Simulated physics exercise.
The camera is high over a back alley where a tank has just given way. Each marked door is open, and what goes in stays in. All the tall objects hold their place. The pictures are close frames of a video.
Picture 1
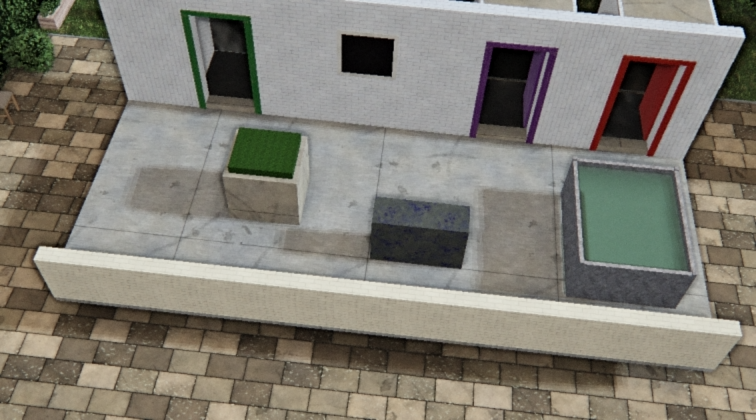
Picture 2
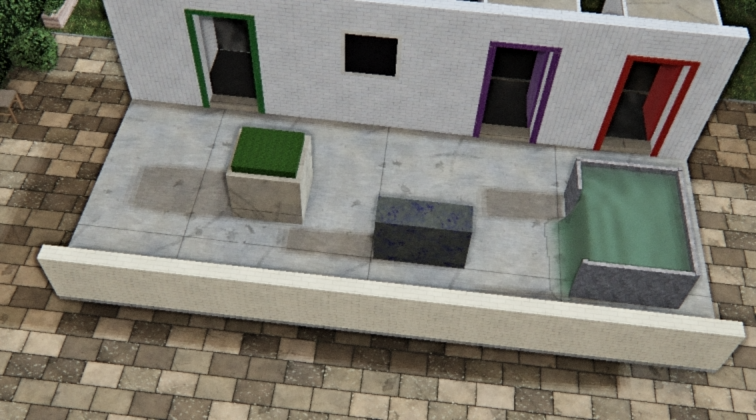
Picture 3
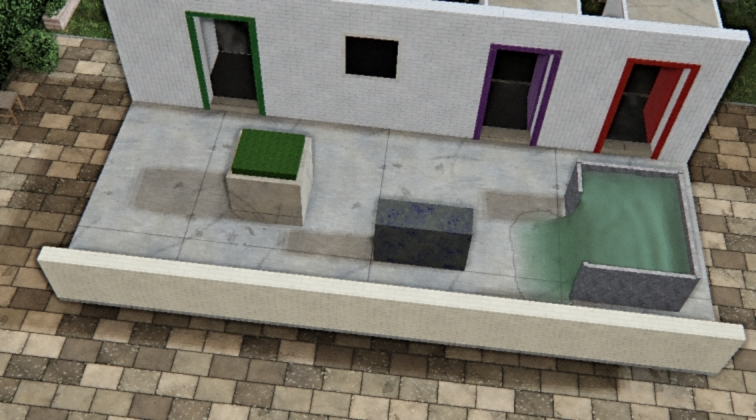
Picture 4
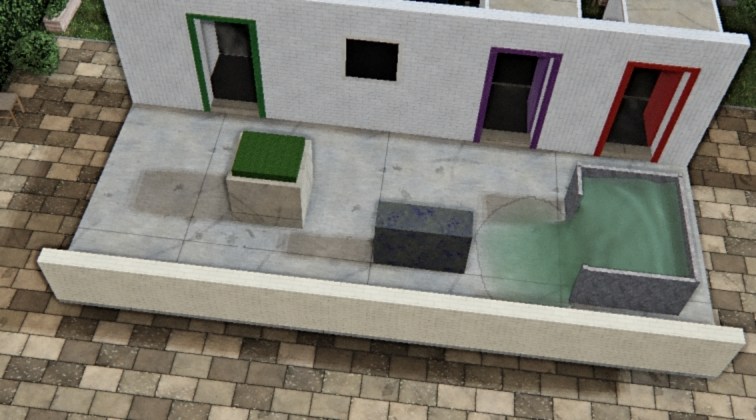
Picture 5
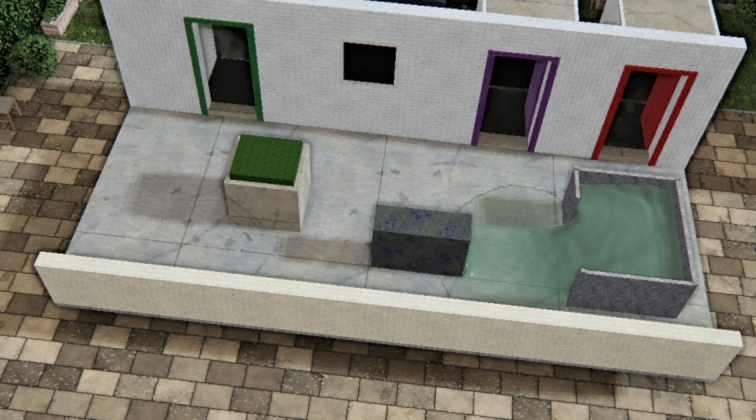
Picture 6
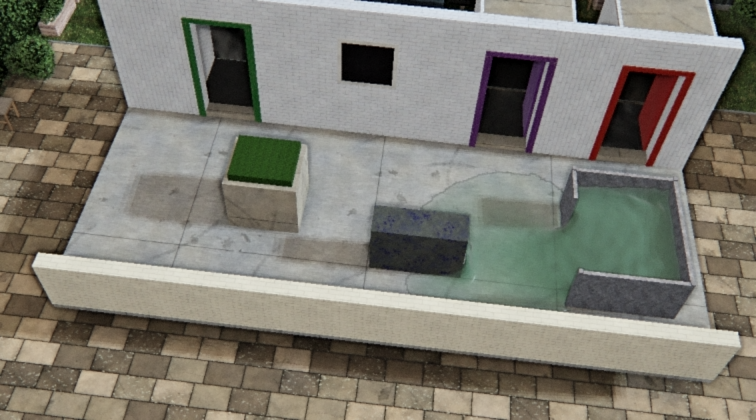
Green water pours from the left side of a gray tank and spreads around a dark block.
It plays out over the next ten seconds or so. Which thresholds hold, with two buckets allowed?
In the end: The purple door admits no more than that; the green door admits no more than that; the red door admits no more than that.
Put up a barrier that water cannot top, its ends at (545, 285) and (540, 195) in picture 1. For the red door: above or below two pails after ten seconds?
My reading: The red door holds.
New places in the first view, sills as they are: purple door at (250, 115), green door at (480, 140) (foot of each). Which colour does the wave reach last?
The red door.
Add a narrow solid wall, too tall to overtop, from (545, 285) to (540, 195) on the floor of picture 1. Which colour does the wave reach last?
I say the green-painted one.
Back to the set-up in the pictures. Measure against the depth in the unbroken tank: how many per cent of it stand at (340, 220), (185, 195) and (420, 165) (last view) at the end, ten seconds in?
About 4, 4 and 6 per cent.
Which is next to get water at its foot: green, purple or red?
I say the purple one.
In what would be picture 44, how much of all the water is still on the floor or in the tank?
Close to 72 %.
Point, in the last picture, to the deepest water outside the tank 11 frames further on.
At about (481, 299).
A moment on, water covers 35 % of the floor; the purple door wet at the sill, nothing in, the green door not reached, the red door not reached.
Next, water covers 60 % of the floor; the purple door wet at the sill, nothing in, the green door wet at the sill, nothing in, the red door not reached.
Then, water covers 80 % of the floor; the purple door wet at the sill, nothing in, the green door wet at the sill, nothing in, the red door not reached.
Later, water covers 90 % of the floor; the purple door wet at the sill, nothing in, the green door wet at the sill, nothing in, the red door wet at the sill, nothing in.
In the end, water covers 95 % of the floor; the purple door wet at the sill, nothing in, the green door under two buckets in, the red door wet at the sill, nothing in.
